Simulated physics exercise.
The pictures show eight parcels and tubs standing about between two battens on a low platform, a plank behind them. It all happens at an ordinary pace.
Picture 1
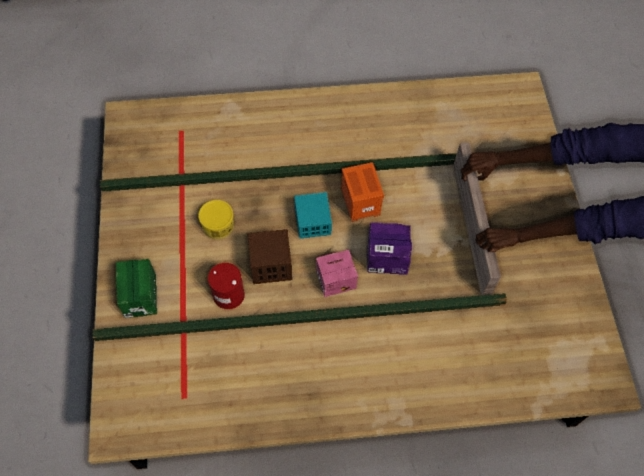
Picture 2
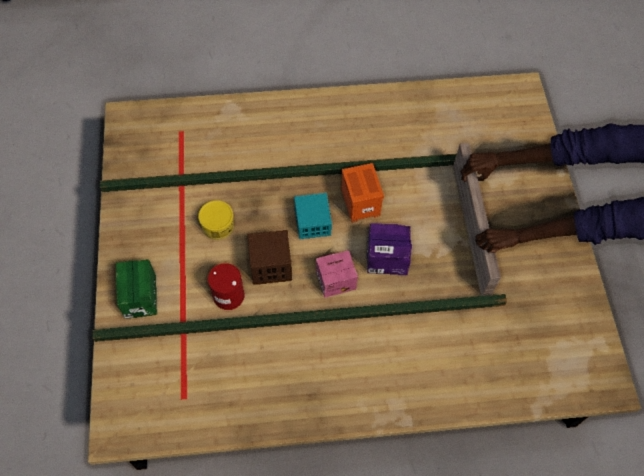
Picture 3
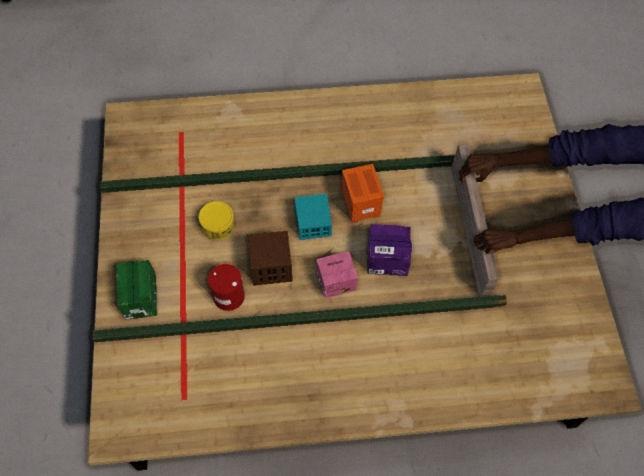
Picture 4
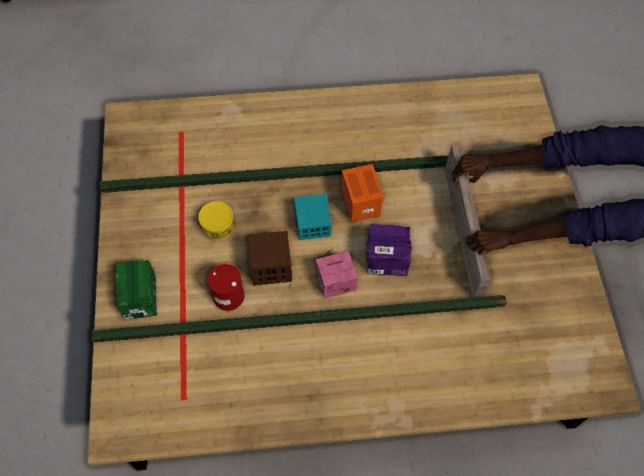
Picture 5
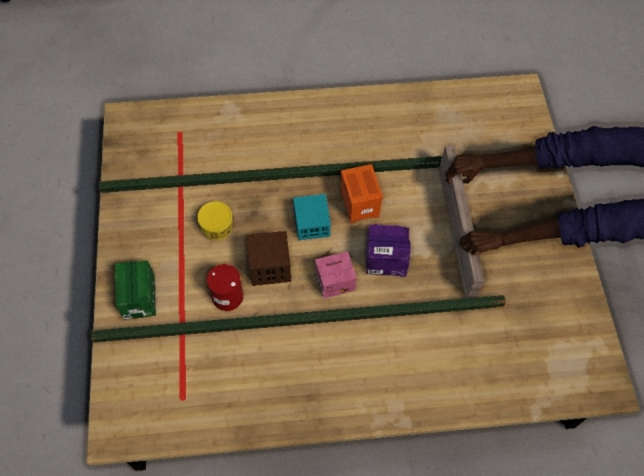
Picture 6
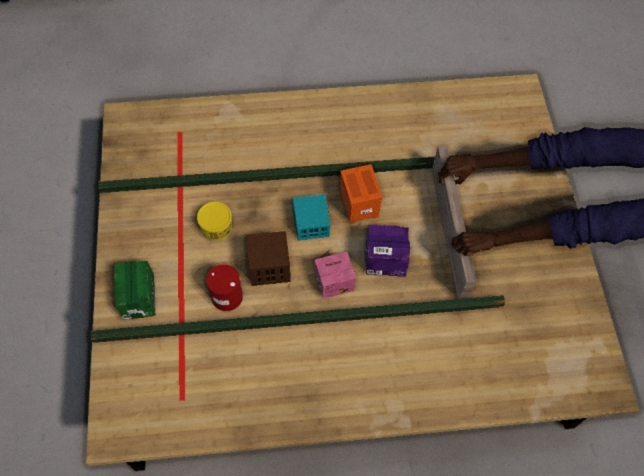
On a wooden platform, a pair of hands held a plank behind colourful boxes and tubs between two green strips, then slid it slightly left while the objects stayed where they were.
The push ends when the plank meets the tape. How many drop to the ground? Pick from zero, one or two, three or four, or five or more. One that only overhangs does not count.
Outcome: The number that fall off is one or two.
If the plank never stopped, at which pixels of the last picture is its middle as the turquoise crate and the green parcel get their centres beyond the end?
Near (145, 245) and (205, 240).
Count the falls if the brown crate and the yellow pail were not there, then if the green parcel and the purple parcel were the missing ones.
First 2, then 0.
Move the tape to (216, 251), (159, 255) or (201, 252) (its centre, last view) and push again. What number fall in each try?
The counts: 0, 4 and 1.
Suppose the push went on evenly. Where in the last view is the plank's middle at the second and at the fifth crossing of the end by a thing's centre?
First at (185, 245), next at (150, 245).
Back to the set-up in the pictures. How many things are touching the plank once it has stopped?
In contact: 2.
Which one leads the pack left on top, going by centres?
It is the yellow pail.
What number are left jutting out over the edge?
Overhanging: 2.
A little later, none off yet; green parcel at rest near (135, 290); yellow pail at rest near (215, 222); red canister at rest near (225, 288).
Next, none off yet; green parcel at rest near (135, 290); yellow pail shifted about its own width near (187, 223); red canister shifted about its own width near (181, 300).
When it is over, the number that fall off is one or two; down, red canister and green parcel.
